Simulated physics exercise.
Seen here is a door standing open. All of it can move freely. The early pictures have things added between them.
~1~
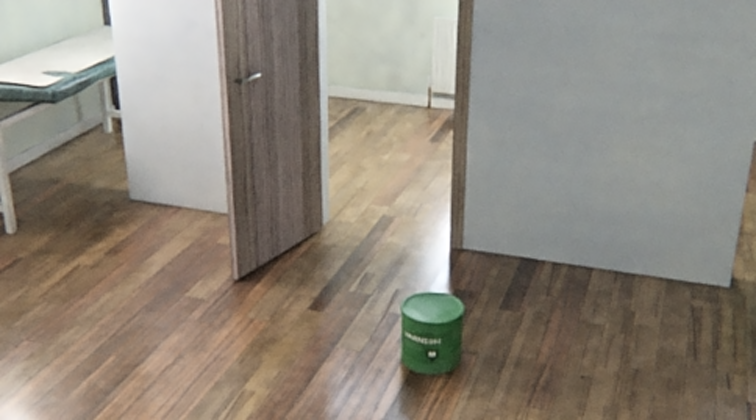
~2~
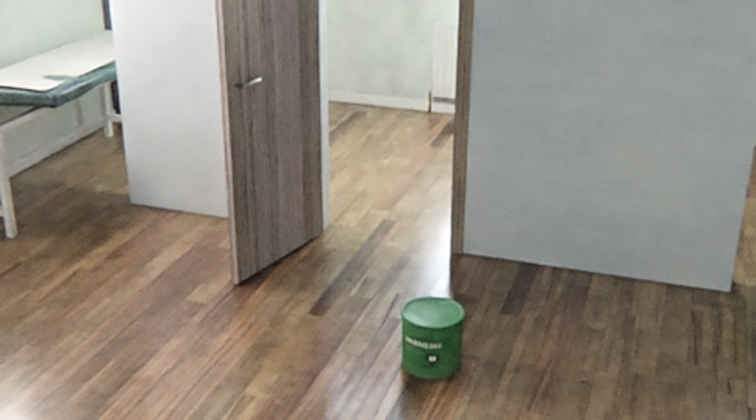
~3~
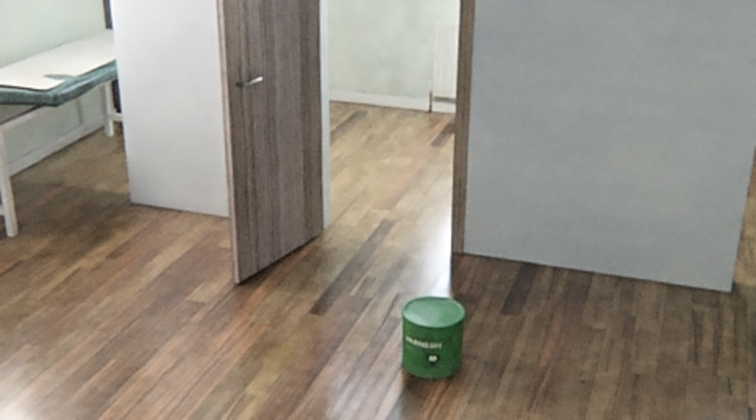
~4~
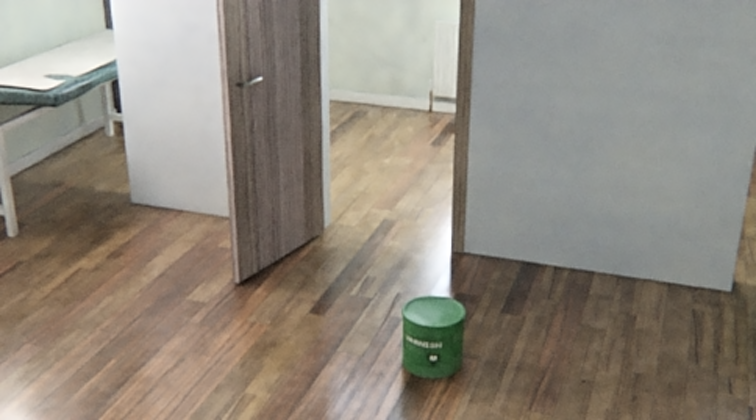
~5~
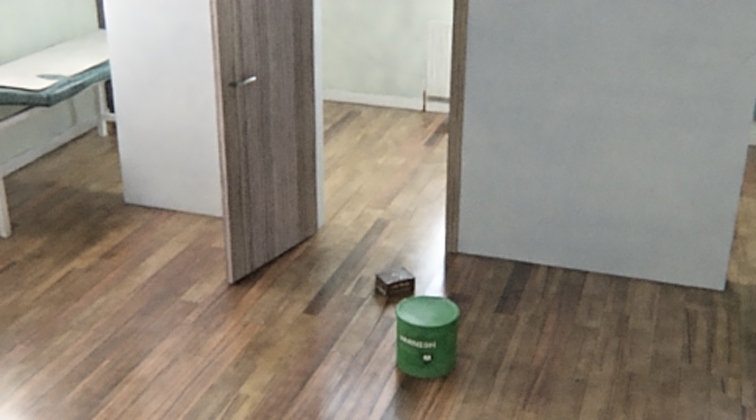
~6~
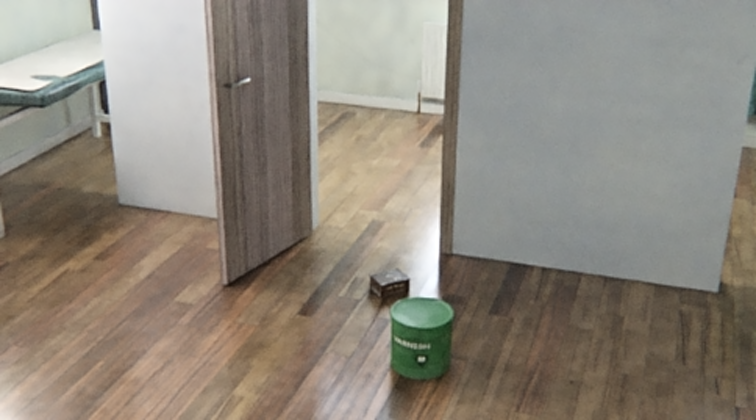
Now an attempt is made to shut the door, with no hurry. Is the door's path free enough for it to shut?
Yes.
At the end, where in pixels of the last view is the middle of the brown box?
Roughly (412, 282).
Then, 0.90 s later than the last frame, open by 77°.
Then, 1.60 s later than the last frame, open by 42°; brown box moved a little near (398, 283).
Then, 2.00 s later than the last frame, open by 21°; brown box moved about its own width near (412, 282).
When it is over, open by 0°; both as before. End places, in pixels of the last picture, brown box near (412, 282).
